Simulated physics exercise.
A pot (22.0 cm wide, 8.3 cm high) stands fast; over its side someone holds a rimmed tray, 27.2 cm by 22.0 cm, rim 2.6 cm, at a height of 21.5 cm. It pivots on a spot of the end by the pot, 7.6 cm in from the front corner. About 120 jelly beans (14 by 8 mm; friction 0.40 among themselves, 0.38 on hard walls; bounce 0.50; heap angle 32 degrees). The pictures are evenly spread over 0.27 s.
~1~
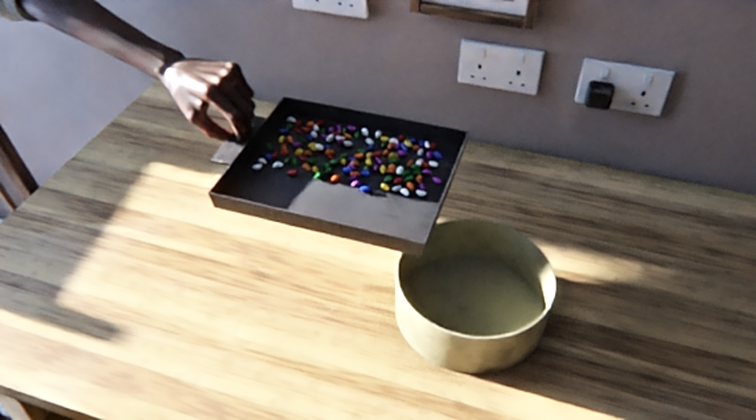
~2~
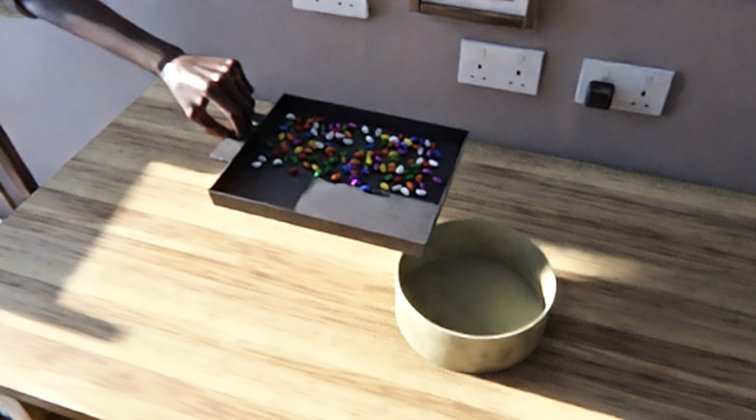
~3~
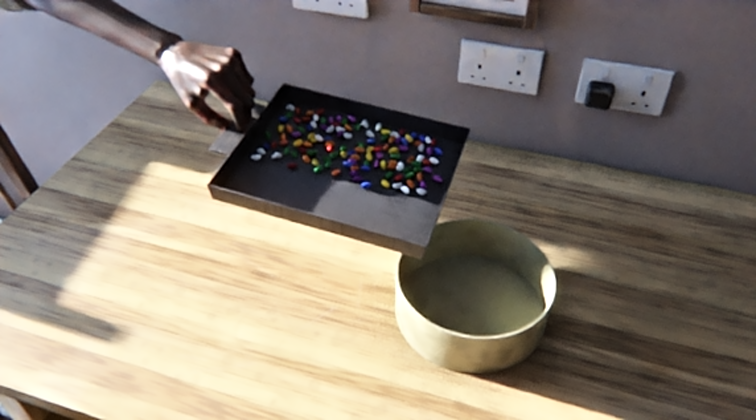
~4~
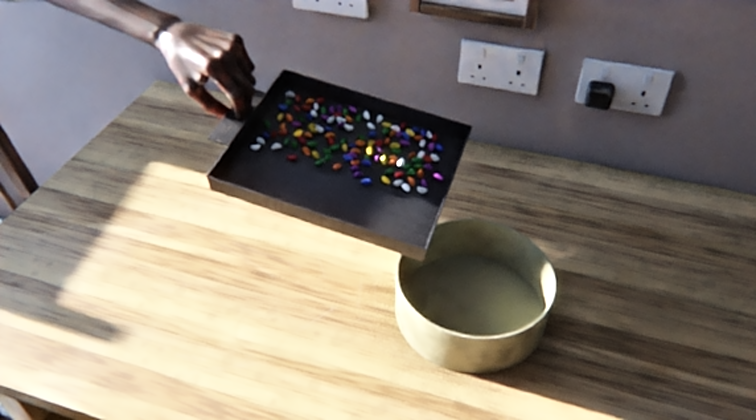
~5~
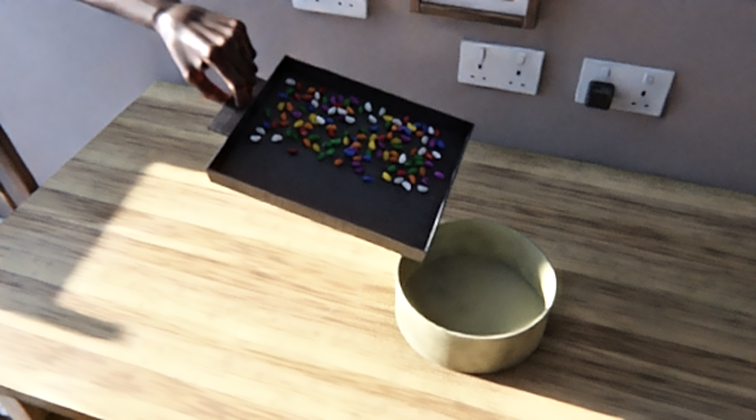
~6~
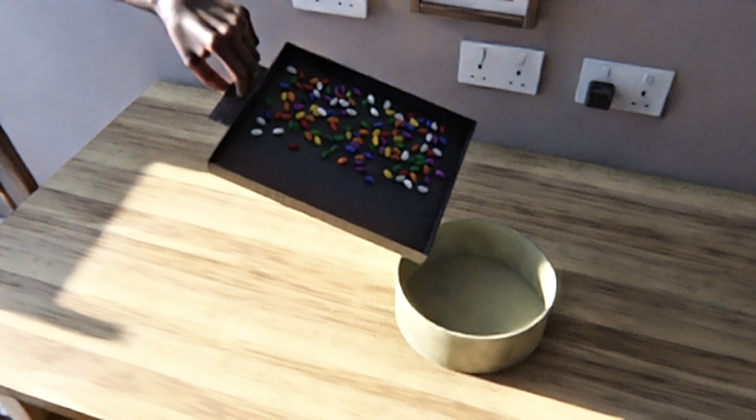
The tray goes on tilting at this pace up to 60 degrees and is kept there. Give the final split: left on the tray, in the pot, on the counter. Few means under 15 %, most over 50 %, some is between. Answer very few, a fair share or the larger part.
Left on the tray: The larger part; in the pot: Very few; on the counter: A fair share.
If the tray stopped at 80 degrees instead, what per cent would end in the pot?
It would be near 15 per cent.
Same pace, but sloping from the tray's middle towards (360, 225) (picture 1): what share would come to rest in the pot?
Some 0 per cent.
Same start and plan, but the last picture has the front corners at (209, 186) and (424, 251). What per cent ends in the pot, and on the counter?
Pot 0, counter 5.
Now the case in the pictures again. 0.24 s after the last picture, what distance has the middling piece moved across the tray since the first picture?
About 5 cm.
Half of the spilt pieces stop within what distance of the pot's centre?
Roughly 24 cm.
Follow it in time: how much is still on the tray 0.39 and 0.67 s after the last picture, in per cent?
In turn: 100, 80.
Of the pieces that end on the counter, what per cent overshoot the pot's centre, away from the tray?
About 60 per cent.
Then, 0.24 s after the last picture, tilt 40 degrees; the tray holds 100 %, the pot 0 %.
Then, 0.39 s after the last picture, tilt 54 degrees; the tray holds 100 %, the pot 0 %.
Then, 0.67 s after the last picture, tilt 60 degrees; the tray holds 80 %, the pot 0 %.
In the end, tray 75 %, pot 0 %, counter 25 %.
